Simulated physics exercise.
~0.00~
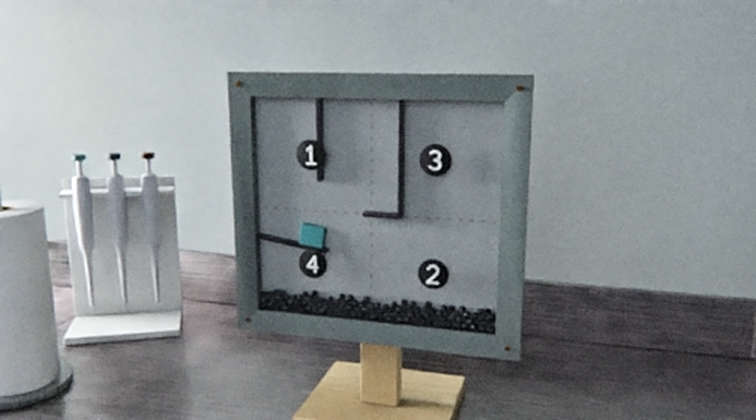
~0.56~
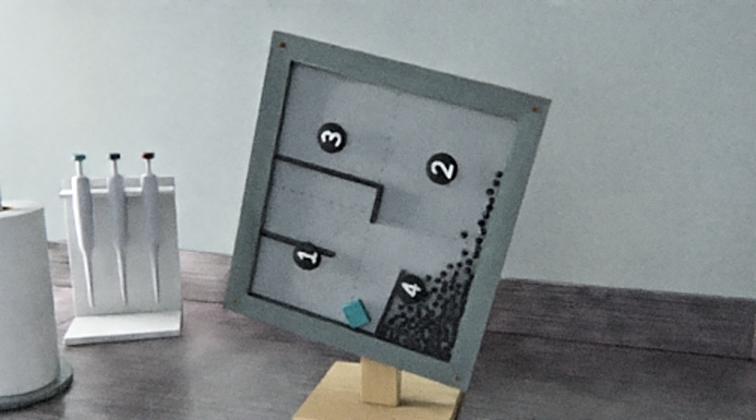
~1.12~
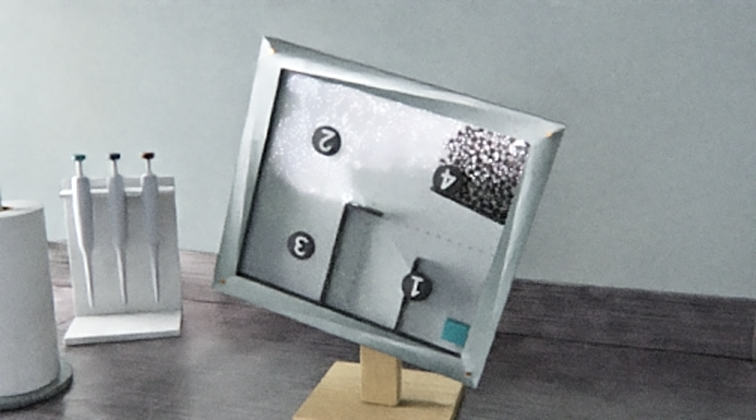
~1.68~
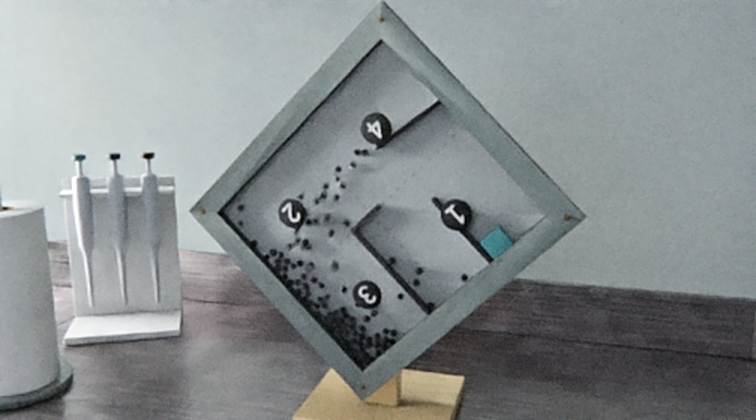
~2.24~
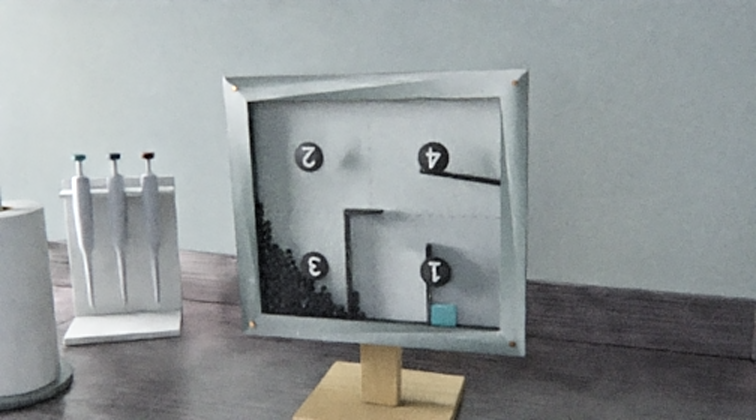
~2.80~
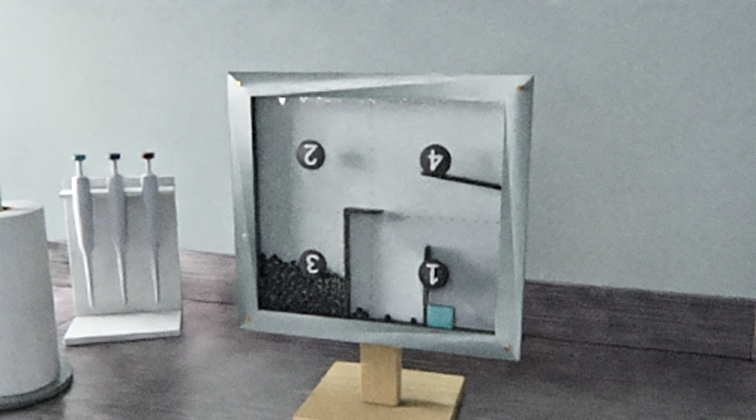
On a dark wooden counter beside a rack of pipettes, a square grey-framed case stands on a wooden base, with black beads along its floor and a turquoise block on a short ledge near the left side. The case turns anticlockwise, and the beads heap at the lower right while the block drops off its ledge. It rolls on past upside down, the beads spilling down to the left. Then it swings back and stops upside down. The beads settle mostly in the lower left, a few beyond the divider, with the block resting at the lower right.
